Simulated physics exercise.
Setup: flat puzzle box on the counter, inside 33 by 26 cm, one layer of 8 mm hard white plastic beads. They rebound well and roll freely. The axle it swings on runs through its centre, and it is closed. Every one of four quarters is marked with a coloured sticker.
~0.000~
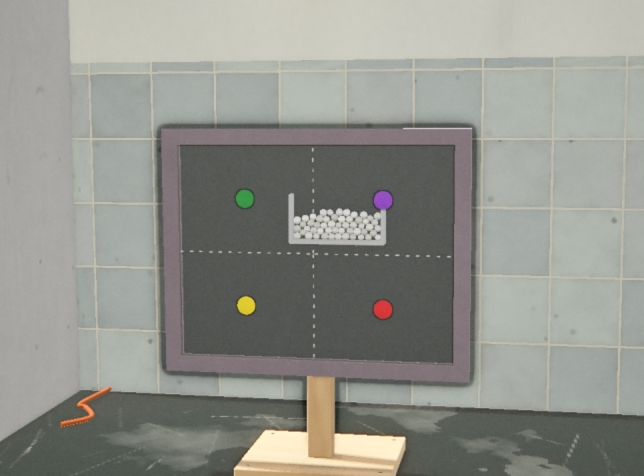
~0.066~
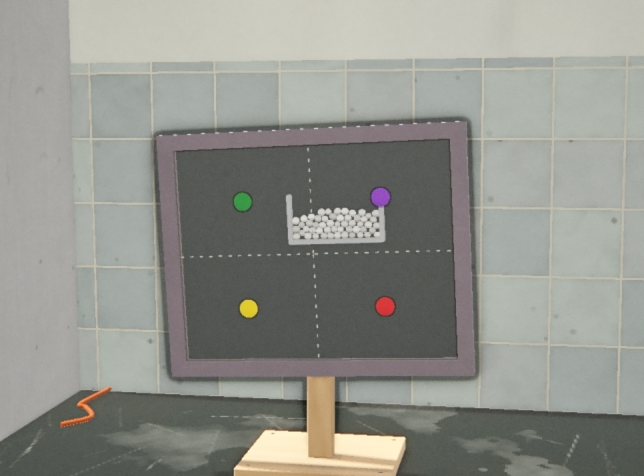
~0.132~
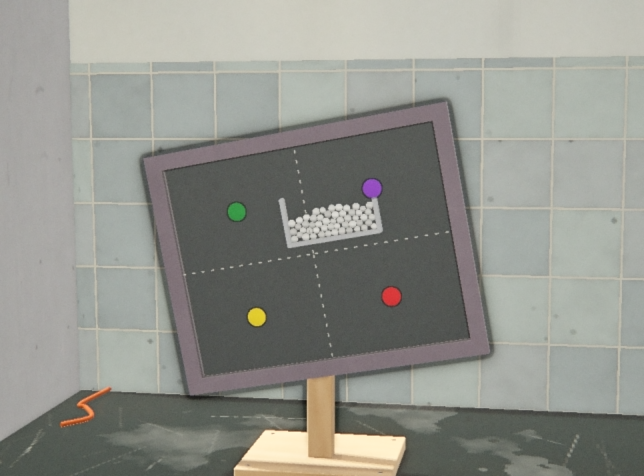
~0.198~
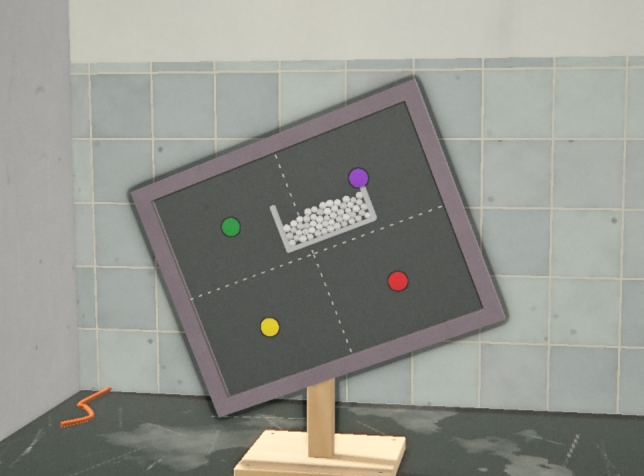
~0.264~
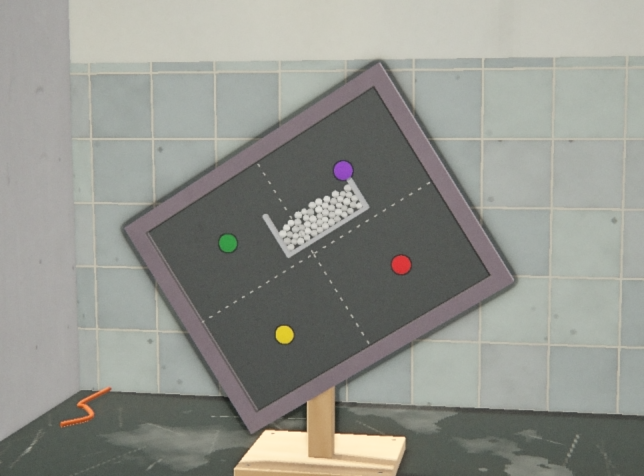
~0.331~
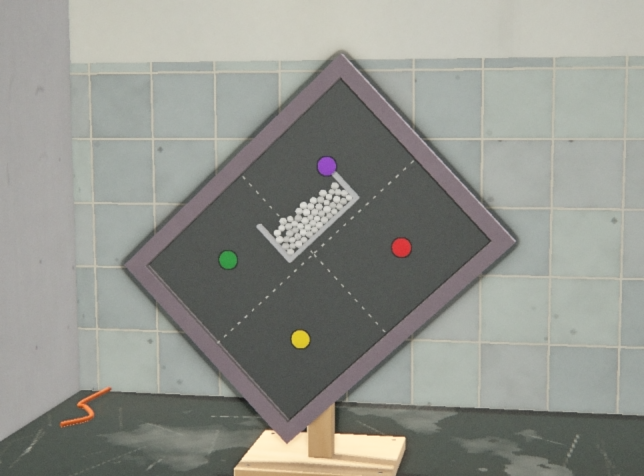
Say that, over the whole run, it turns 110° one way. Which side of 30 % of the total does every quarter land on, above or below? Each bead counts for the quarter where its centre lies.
Red quarter: Below, purple quarter: Below, green quarter: Above, yellow quarter: Below.
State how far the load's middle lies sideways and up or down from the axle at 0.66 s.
Some 6 cm left and 2 cm below.
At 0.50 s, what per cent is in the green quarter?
I'd put it near 40 in a hundred.
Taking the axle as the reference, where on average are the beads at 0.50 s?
3 cm left, 2 cm above.
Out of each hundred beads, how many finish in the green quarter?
About 90 per cent.
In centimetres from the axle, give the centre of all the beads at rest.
Offset approx. 2 cm left, 17 cm below.
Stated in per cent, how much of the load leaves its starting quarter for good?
80 per cent.
After 0.50 s, it stands 71° anticlockwise; the beads' middle is 3 cm left of and 2 cm above the centre; purple 60 %, green 40 %.
After 0.66 s, it stands 97° anticlockwise; the beads' middle is 6 cm left of and 2 cm below the centre; purple 40 %, green 60 %.
After 0.81 s, it stands 110° anticlockwise; the beads' middle is 5 cm left of and 10 cm below the centre; green 100 %.
Settled by 1.7 s, it stands 110° anticlockwise; red 0 %, purple 0 %, green 90 %, yellow 10 %.
